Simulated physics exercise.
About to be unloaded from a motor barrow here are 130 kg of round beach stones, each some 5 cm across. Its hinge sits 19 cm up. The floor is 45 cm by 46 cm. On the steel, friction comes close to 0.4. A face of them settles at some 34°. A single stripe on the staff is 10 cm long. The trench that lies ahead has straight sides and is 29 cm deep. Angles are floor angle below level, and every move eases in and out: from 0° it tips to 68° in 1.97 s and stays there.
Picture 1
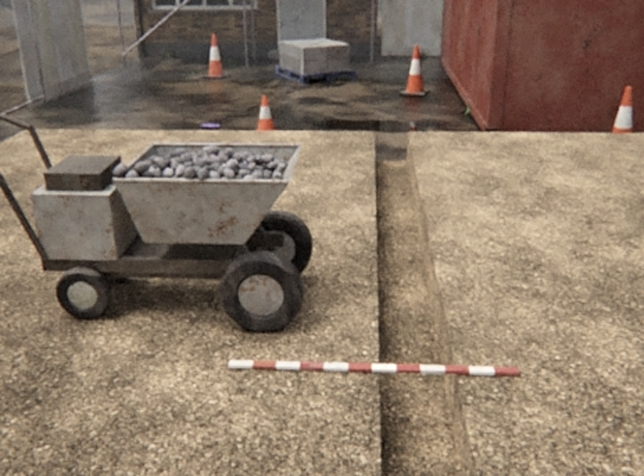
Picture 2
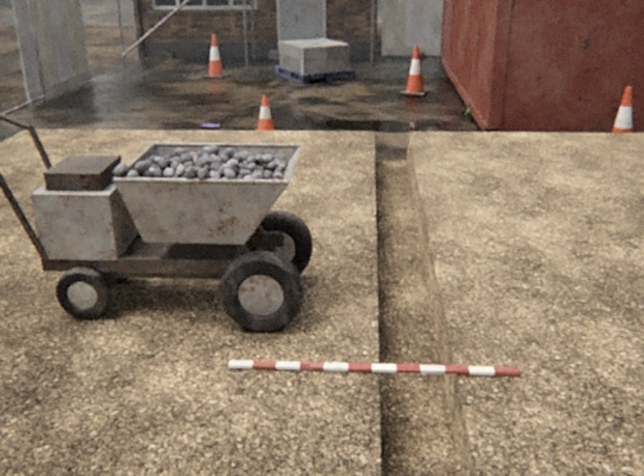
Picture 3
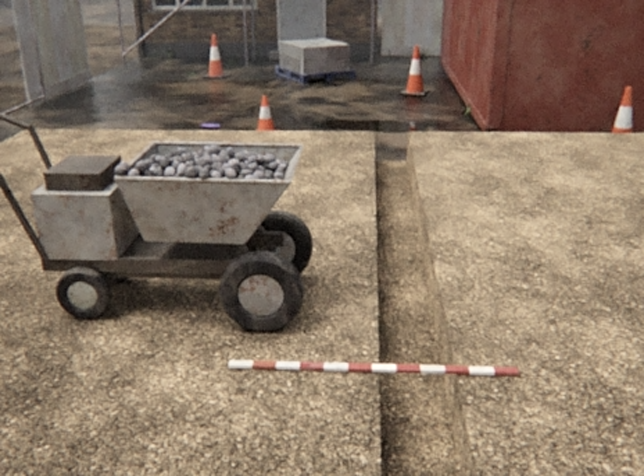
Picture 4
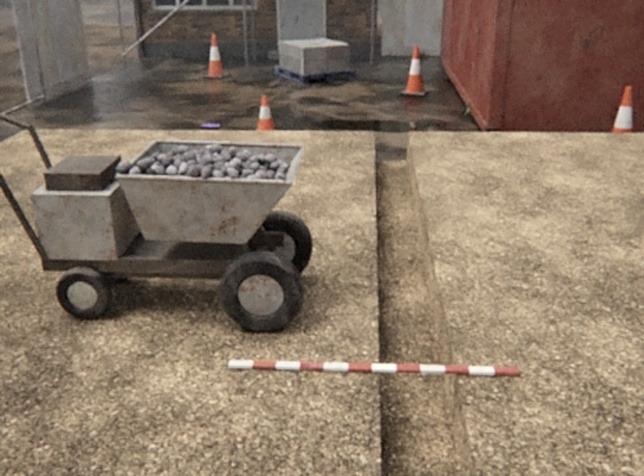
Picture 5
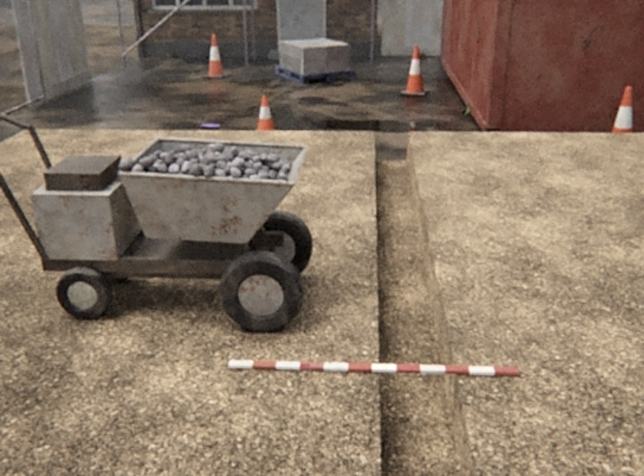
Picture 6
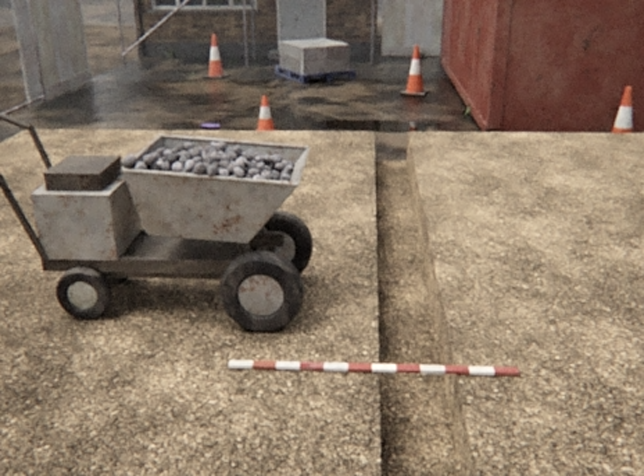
On a gravelly yard with traffic cones and a red container behind, a motor barrow loaded with round grey stones stands left of a narrow trench, near a red-and-white staff. At first nothing moves; then the skip slowly tilts slightly to the right, its back edge rising, while the wheels stay still.
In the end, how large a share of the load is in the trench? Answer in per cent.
A share of roughly 90 %.
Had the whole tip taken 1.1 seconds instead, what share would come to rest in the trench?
Then some 80 per cent would.
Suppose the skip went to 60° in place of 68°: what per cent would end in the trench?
I'd expect around 75 in a hundred.
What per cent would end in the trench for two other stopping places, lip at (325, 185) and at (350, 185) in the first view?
I'd expect some 55 per cent, then some 30.
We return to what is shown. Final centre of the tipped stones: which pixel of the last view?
I'd point somewhere around (414, 338).
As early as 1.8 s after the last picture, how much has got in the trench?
Around 45 per cent of it.
Then, 1.2 s after the last picture the floor is at 57°, 96 % in the skip, 3 % in the trench; the foremost stones are at (415, 274).
Then, 1.8 s after the last picture the floor is at 68°, 47 % in the skip, 46 % in the trench, 7 % past the trench; the foremost stones are at (526, 301).
Then, 2.1 s after the last picture the floor is at 68°, 26 % in the skip, 64 % in the trench, 9 % past the trench; the foremost stones are at (594, 314).
Then, 4.1 s after the last picture the floor is at 68°, 0 % in the skip, 90 % in the trench, 10 % past the trench; the foremost stones are at (625, 323).
